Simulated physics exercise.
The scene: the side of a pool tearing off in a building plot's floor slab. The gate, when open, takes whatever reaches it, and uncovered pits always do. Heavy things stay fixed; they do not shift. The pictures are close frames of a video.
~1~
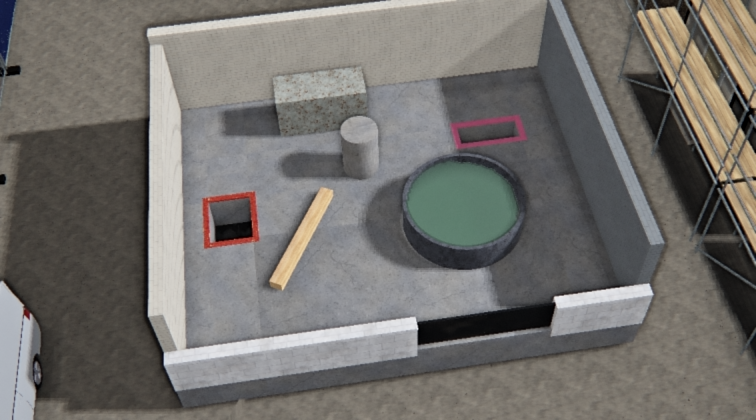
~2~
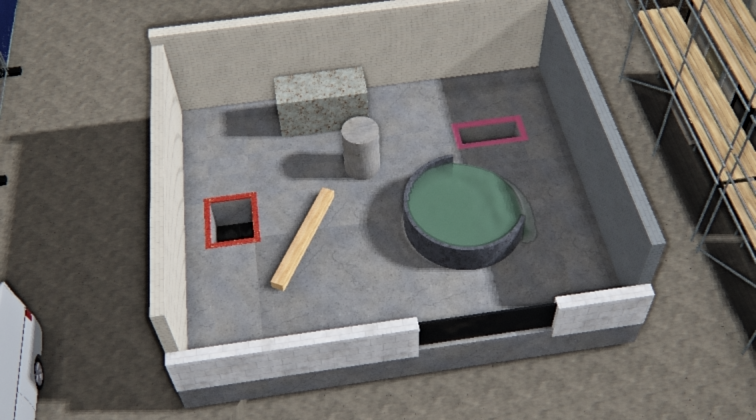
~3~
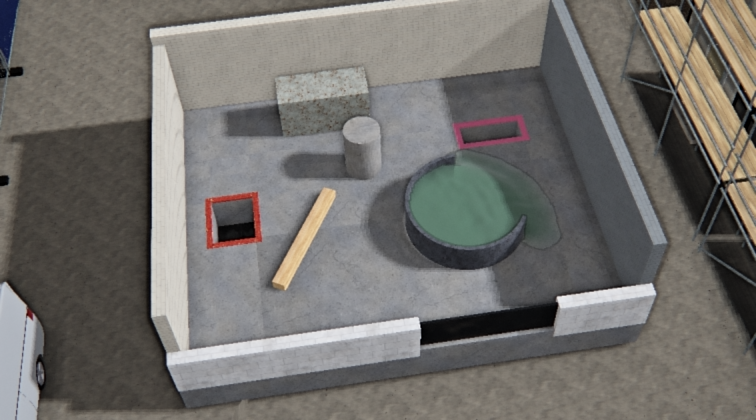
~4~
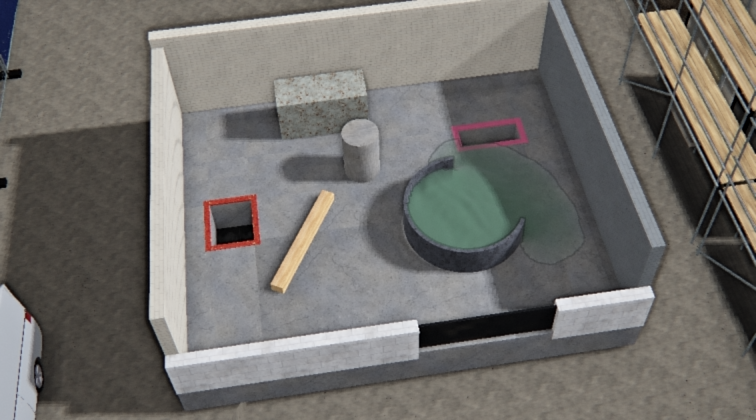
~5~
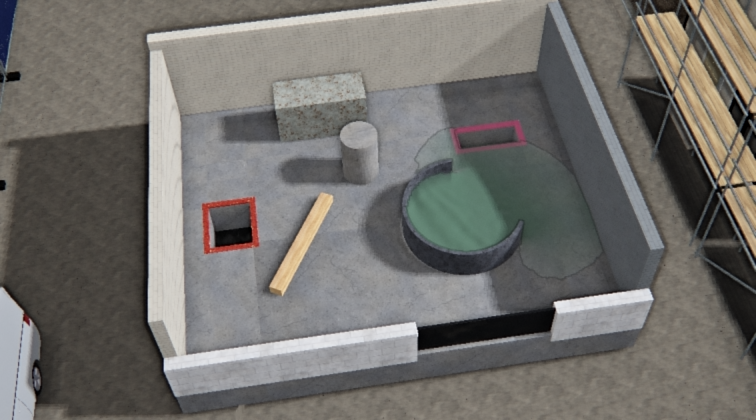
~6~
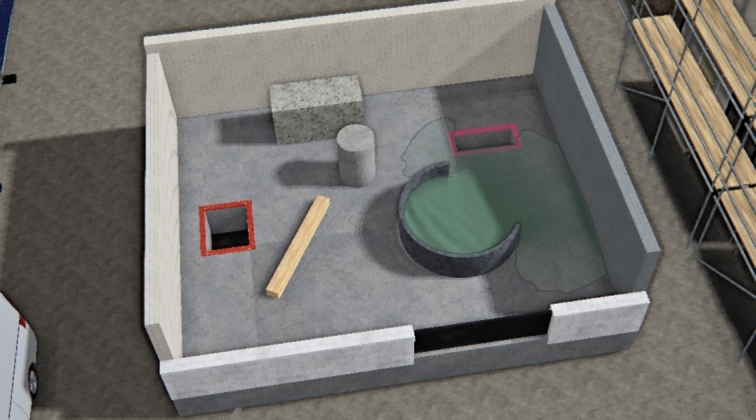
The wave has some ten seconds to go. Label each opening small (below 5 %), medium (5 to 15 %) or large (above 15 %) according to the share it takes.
Gate: Small; pink pit: Large; red pit: Small.
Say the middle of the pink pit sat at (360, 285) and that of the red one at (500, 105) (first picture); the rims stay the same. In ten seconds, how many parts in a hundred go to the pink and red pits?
Log, per cent - pink: 6, red: 45.
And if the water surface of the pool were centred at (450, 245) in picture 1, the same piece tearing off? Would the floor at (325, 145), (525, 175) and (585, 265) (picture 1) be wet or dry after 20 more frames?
Spot 1 unwetted, spot 2 wetted, spot 3 wetted.
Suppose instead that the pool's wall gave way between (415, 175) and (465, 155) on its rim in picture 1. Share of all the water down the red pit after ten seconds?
Share recorded - red: 10 %.
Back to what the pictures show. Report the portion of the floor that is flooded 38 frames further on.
My estimate is near 70 per cent.
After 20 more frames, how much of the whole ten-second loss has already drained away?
I make it 55 per cent.
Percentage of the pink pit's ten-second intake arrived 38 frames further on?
Estimate: Roughly 80 %.
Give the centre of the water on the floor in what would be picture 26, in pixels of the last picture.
I'd put my finger on (504, 189).
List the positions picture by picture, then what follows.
The round pool at (464, 202) is whole and still, in the first picture.
Water pours out at (505, 186) and has run to (527, 240), in the second picture.
Water pours out at (507, 188) and has run to (551, 242), in the third picture.
The front is at (568, 253), out from the gap at (505, 191), in the fourth picture.
Water pours out at (503, 194) and has run to (601, 247), in the fifth picture.
The front is at (605, 270), out from the gap at (500, 197), in the sixth picture.
A moment on, water covers 20 % of the floor; the gate 0 %, the pink pit 8 %, the red pit 0 %.
Next, water covers 25 % of the floor; the gate 0 %, the pink pit 13 %, the red pit 0 %.
Then, water covers 35 % of the floor; the gate 0 %, the pink pit 21 %, the red pit 0 %.
Later, water covers 70 % of the floor; the gate 0 %, the pink pit 30 %, the red pit 0 %.
In the end, water covers 85 % of the floor; the gate 0 %, the pink pit 37 %, the red pit 1 %.
